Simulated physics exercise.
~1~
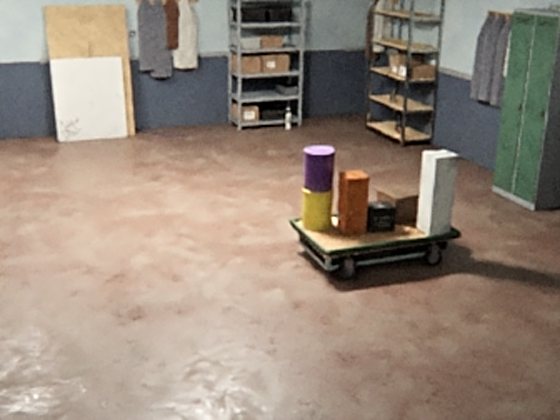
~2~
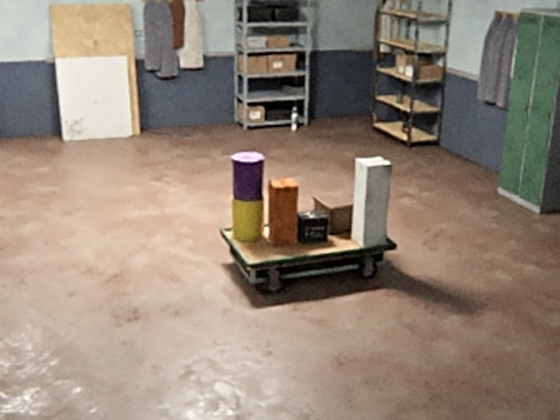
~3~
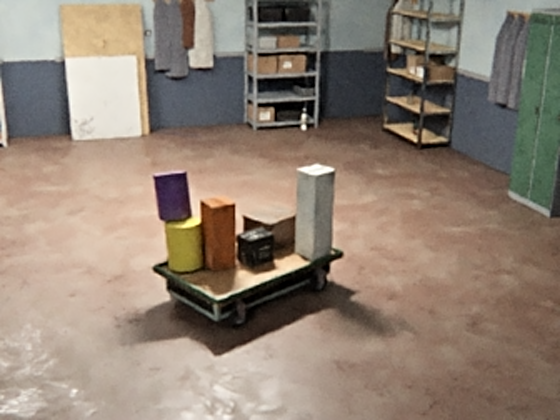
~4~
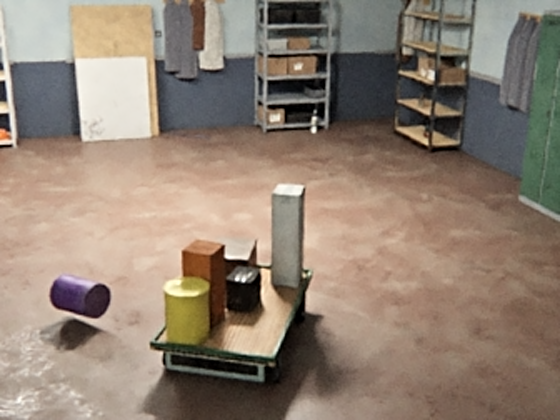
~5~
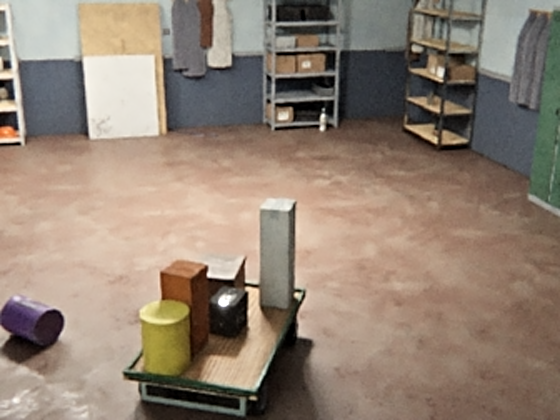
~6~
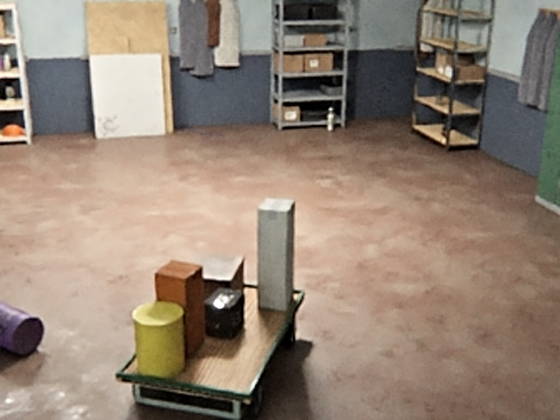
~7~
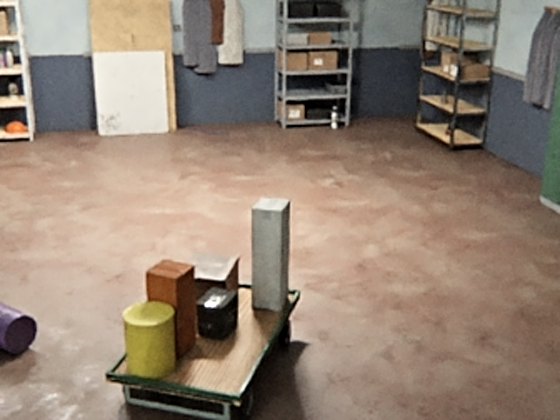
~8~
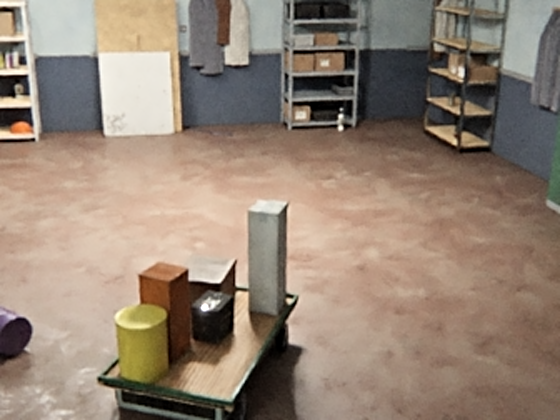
A workshop with a reddish-brown floor, shelves, hanging clothes and a green locker is seen from slightly above. A low green-edged cart carries a purple cylinder stacked on a yellow one, with an orange box, a small black box, a brown box and a tall white box beside them. The cart rolls left and toward the viewer, turning as it goes. The purple cylinder tilts, falls off the left side and rolls away across the floor. The cart comes to rest in the foreground, its other items still upright aboard, while the purple cylinder lies at the left edge.
